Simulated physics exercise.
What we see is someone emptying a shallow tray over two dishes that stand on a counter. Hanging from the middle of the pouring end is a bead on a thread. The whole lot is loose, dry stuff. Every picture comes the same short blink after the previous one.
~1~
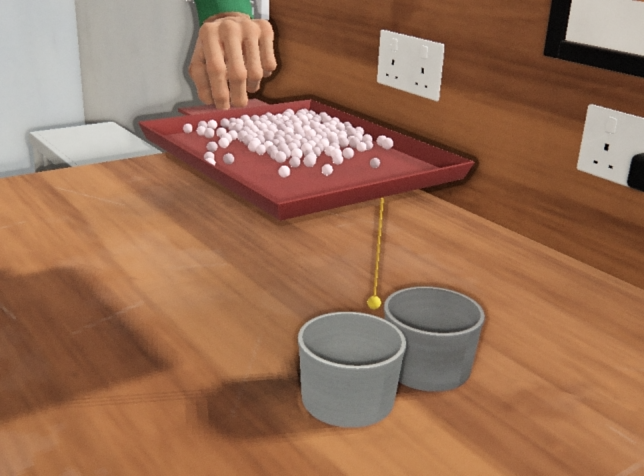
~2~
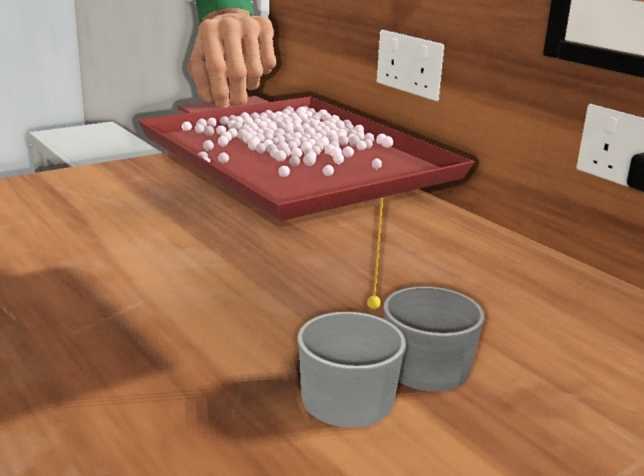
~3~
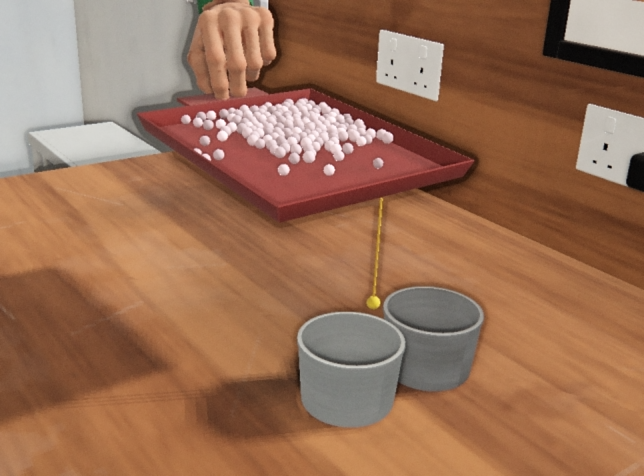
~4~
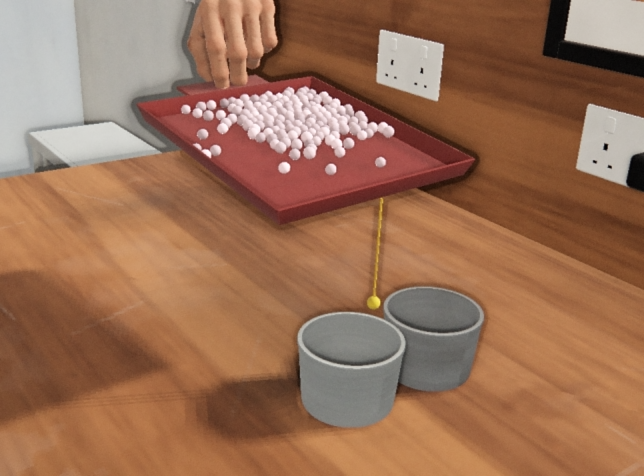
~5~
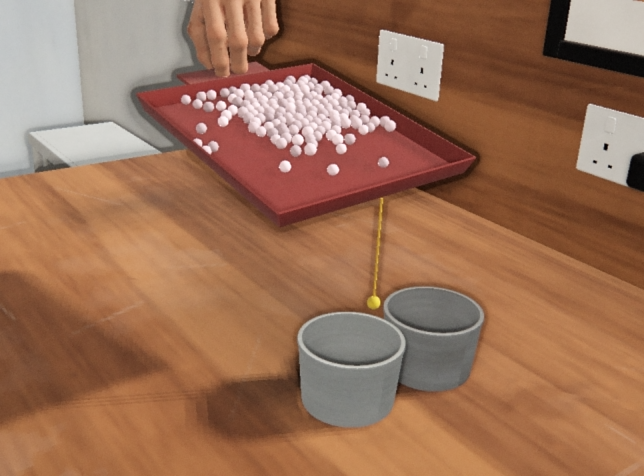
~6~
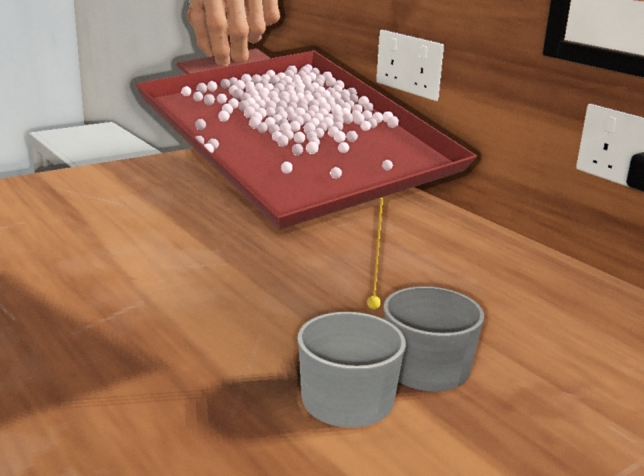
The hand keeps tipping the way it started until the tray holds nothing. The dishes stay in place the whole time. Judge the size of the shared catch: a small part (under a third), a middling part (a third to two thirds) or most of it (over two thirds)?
A small part.
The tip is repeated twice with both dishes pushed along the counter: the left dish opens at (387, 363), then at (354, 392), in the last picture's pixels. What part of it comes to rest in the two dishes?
Trial 1 20%, trial 2 20%.
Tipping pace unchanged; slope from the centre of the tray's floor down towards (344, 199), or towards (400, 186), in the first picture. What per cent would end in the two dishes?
40 %, give or take, and then 60 %.
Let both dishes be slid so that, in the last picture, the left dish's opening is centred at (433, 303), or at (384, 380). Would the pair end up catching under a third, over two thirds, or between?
Where the dishes stand first, less than a third; where they stand second, under a third.
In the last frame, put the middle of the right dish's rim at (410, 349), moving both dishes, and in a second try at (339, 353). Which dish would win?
Place one: The leftmost one; place two: The rightmost one.
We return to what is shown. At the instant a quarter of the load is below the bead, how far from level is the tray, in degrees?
At some 50 degrees.
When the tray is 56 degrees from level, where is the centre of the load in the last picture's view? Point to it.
(312, 221).
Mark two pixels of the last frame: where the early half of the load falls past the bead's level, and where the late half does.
I'd put it at roughly (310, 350), and after that at roughly (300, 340).
Just after the last frame, tray tipped steeply; roughly two thirds on the tray; about a tenth in the left dish; roughly a quarter outside both; about a tenth in the air.
A moment on, tray tipped right over; roughly a quarter in the left dish; the larger part outside both; just a few in the air.
Further on, tray tipped past a quarter turn; roughly a quarter in the left dish; the larger part outside both.
When it is over, tray tipped past a quarter turn; roughly a quarter in the left dish; not one in the right dish; the larger part outside both.
